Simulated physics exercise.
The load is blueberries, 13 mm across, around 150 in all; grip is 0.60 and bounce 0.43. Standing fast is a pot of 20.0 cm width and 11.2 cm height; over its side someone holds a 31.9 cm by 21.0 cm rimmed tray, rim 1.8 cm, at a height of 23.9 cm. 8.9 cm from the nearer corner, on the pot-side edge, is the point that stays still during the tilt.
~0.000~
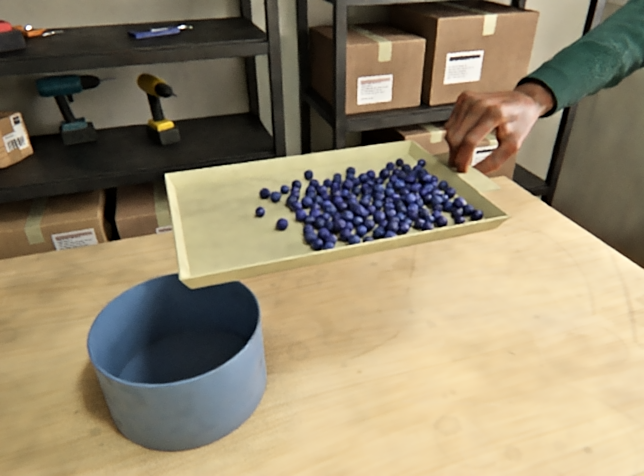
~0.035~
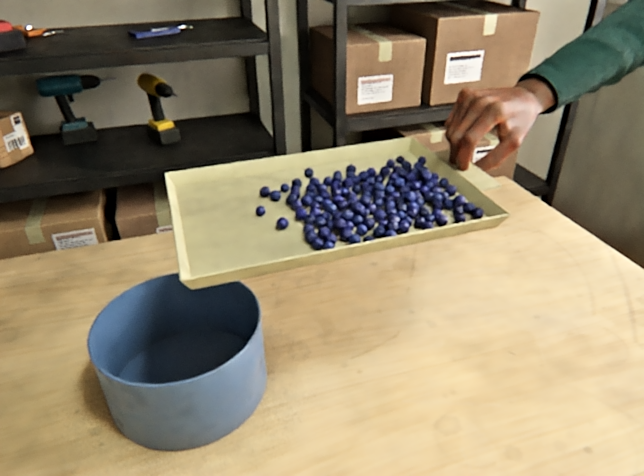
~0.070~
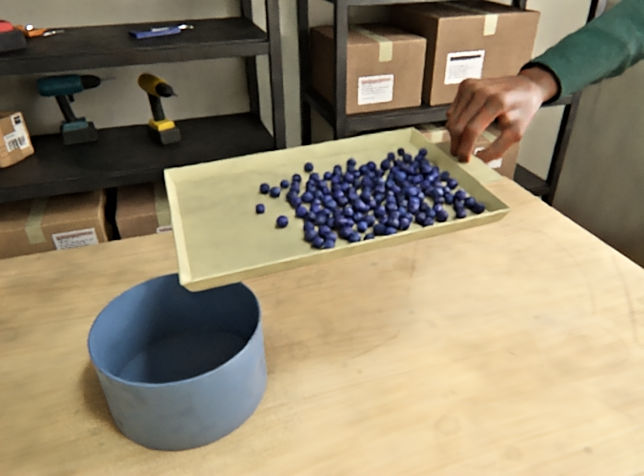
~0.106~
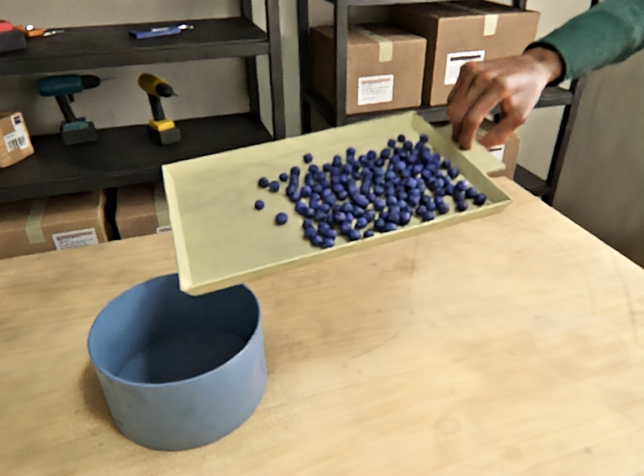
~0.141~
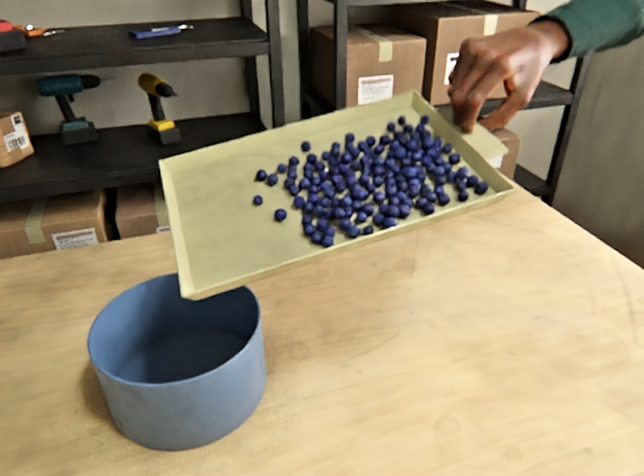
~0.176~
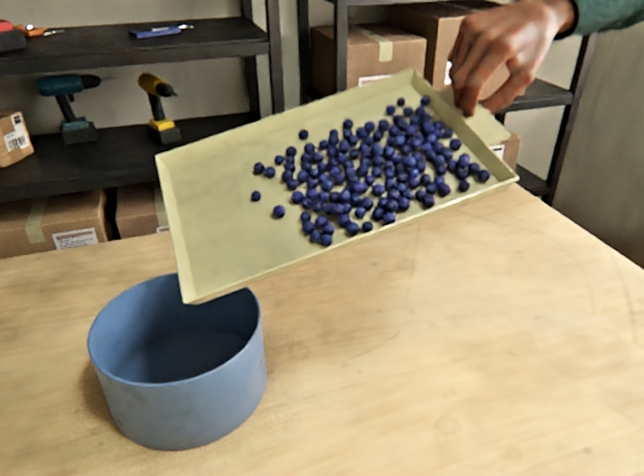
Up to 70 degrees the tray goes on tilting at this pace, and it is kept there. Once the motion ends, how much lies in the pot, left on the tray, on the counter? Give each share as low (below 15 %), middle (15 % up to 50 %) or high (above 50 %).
Pot - low, left on the tray - low, counter - high.
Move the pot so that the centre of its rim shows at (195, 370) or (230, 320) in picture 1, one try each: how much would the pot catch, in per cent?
Roughly 70 per cent, then 10 per cent.
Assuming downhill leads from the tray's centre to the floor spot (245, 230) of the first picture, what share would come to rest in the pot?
My best guess is some 25 per cent.
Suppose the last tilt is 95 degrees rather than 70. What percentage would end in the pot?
Result: Close to 10 %.
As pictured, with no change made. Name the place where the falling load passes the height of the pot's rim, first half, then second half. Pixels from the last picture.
First near (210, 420), then at (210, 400).
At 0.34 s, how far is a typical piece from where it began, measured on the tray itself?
I'd say close to 2 centimetres.
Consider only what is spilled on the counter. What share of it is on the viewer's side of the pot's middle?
About 100 per cent.
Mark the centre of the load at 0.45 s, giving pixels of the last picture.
(323, 185), roughly.
After 0.34 s, tilt 46 degrees; the tray holds 100 %, the pot 0 %.
After 0.45 s, tilt 64 degrees; the tray holds 100 %, the pot 0 %.
After 0.70 s, tilt 70 degrees; the tray holds 20 %, the pot 0 %.
In the end, at 1.7 s, pot 5 %, tray 5 %, counter 95 %.
